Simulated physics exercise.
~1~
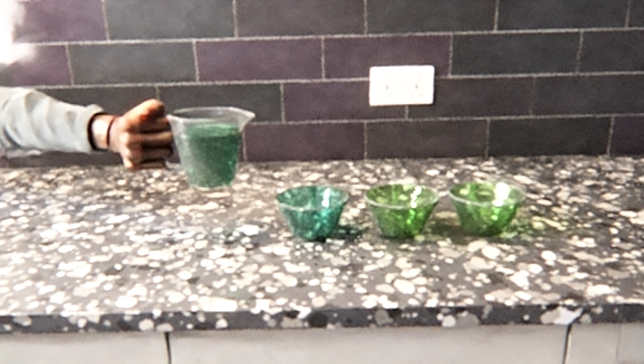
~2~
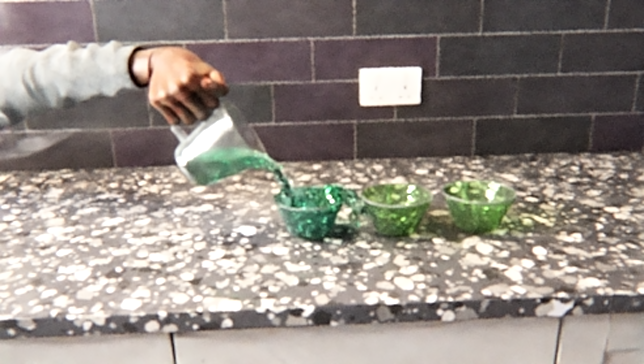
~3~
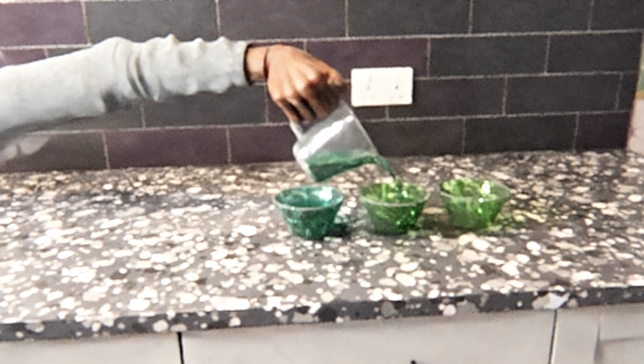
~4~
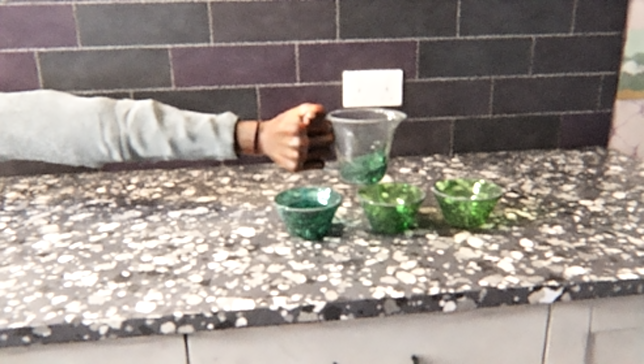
A hand pours green water from a clear jug into two bowls, then levels it.
